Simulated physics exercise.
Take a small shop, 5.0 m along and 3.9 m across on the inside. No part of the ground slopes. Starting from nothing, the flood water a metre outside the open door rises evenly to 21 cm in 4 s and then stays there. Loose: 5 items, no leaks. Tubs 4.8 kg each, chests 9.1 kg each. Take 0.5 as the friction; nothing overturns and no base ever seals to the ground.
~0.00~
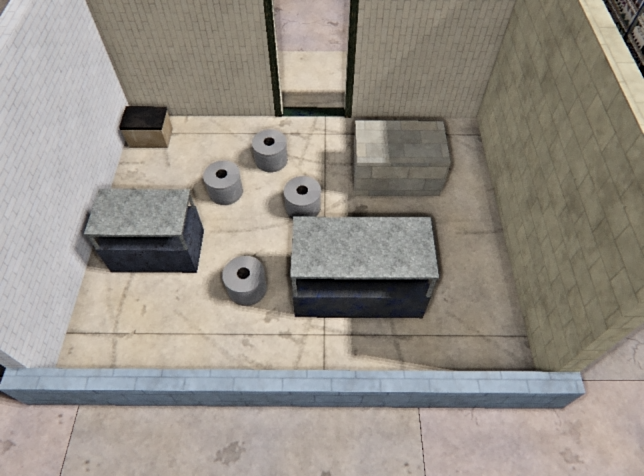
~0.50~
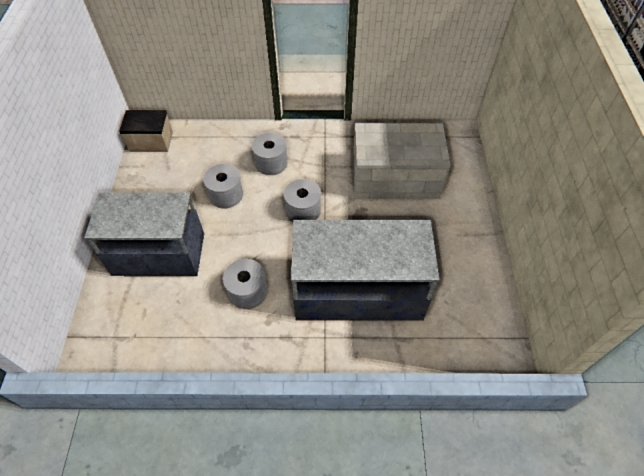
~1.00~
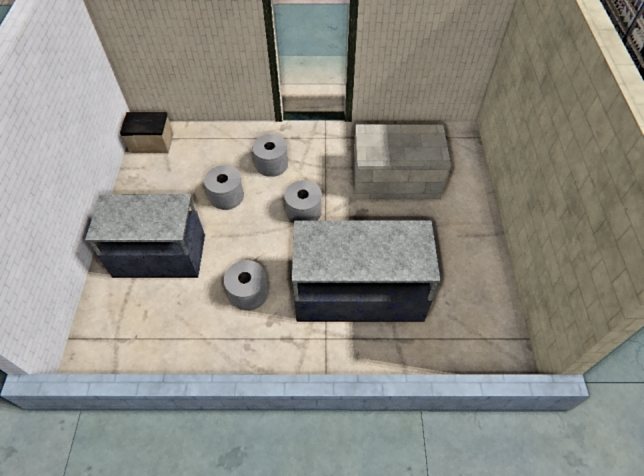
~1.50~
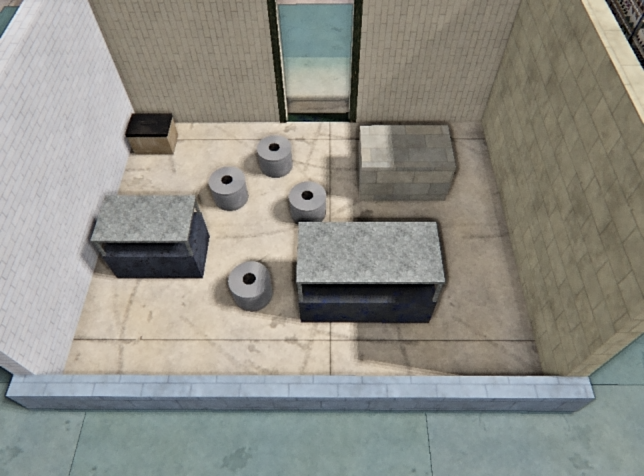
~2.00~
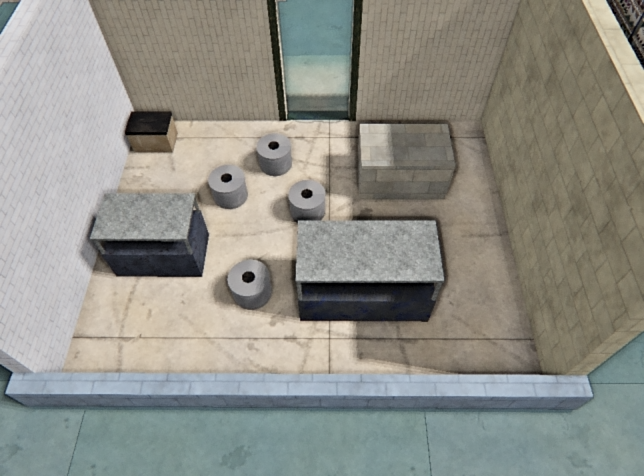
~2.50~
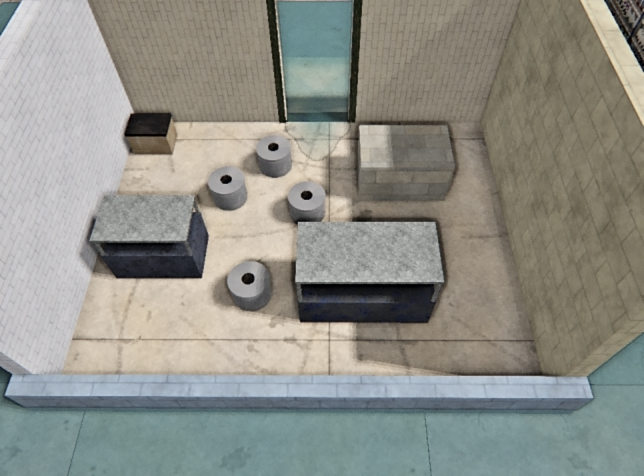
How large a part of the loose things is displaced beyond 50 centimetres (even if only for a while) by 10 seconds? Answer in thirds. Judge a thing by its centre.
Two thirds or more.
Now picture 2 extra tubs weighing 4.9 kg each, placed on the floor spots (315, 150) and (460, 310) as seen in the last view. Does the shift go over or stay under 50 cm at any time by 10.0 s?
Well, the first one tops the mark, and the second stays under the mark.
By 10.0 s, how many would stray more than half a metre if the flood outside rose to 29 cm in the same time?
It would come to 4 of them.
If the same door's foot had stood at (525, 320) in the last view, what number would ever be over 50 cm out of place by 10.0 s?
Then 1 of them would.
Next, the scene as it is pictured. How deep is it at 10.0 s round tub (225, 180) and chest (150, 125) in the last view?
Depth approx. 5 cm / 3 cm.
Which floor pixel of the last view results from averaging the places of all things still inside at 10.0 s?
Mean floor pixel: About (142, 248).
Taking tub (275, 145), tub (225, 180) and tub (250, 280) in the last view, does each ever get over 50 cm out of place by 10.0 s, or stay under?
Taking them in that order, the first is beyond the limit, the second beyond the limit and the third beyond the limit.
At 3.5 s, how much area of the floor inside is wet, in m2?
2.5 m2.
After 3.5 s 0 of 5 are over 50 cm from their spots; 0 afloat.
After 4.5 s 1 of 5 are over 50 cm from their spots; 1 afloat.
After 7.0 s 4 of 5 are over 50 cm from their spots; 3 afloat.
After 10.0 s 4 of 5 are over 50 cm from their spots, and 4 have been at some point; 4 afloat.
